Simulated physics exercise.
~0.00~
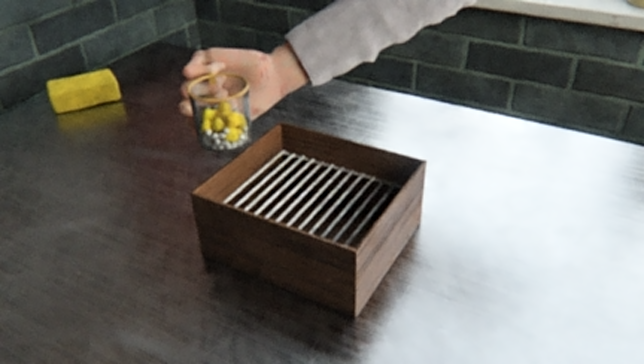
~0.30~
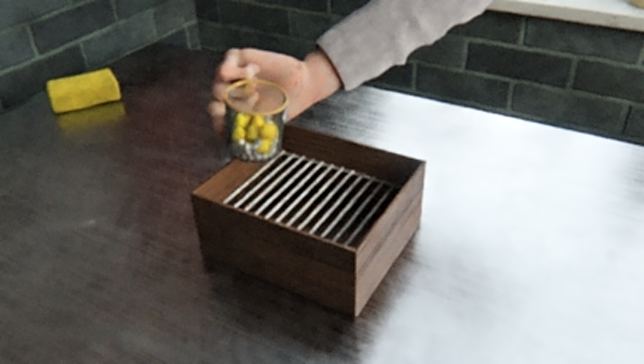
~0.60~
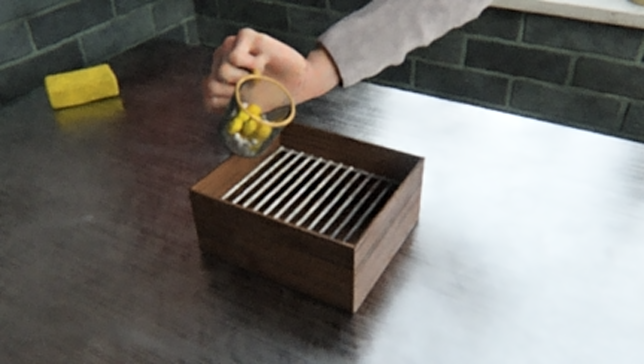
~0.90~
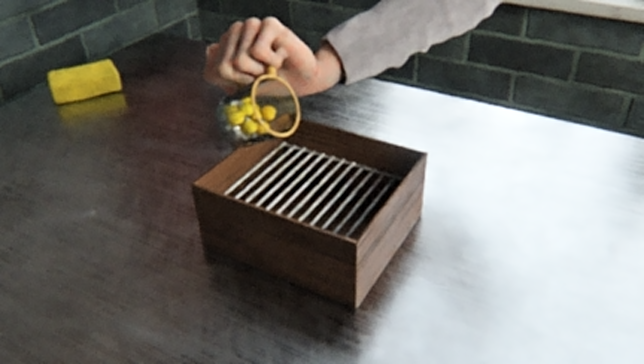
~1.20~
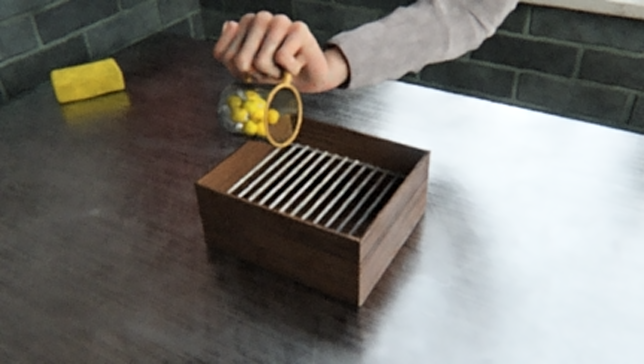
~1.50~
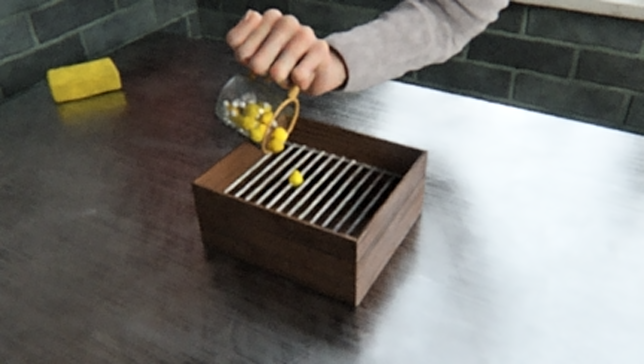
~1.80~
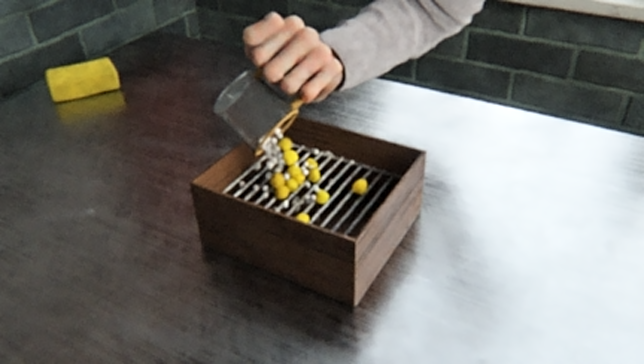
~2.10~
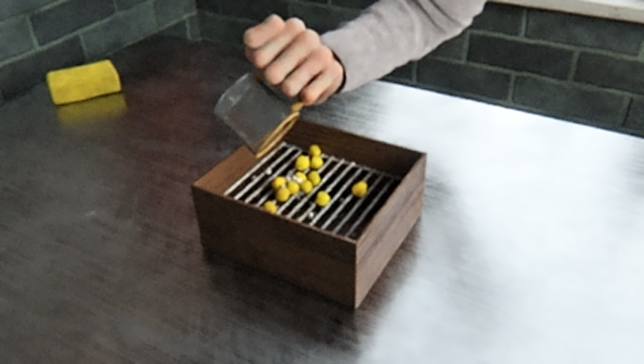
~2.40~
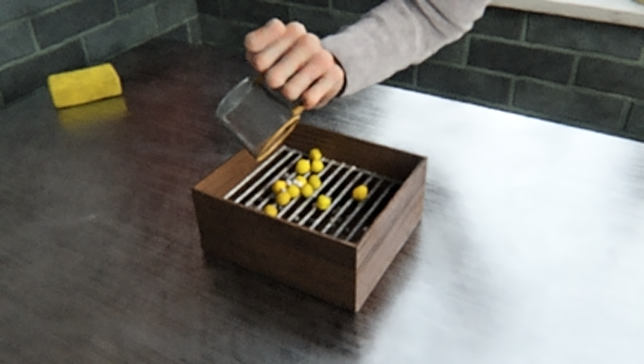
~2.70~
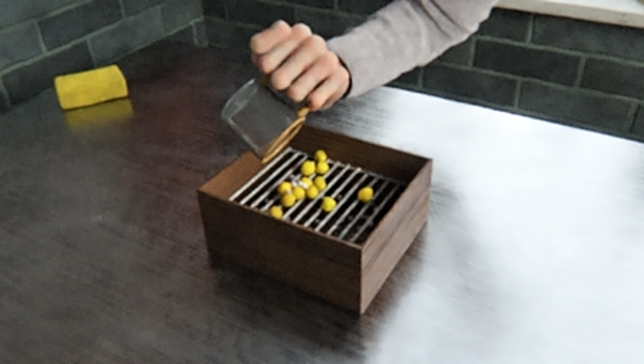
Hand tipping a glass of yellow and white balls over a wire rack, yellow ones staying on top, nearly all white dropping through.
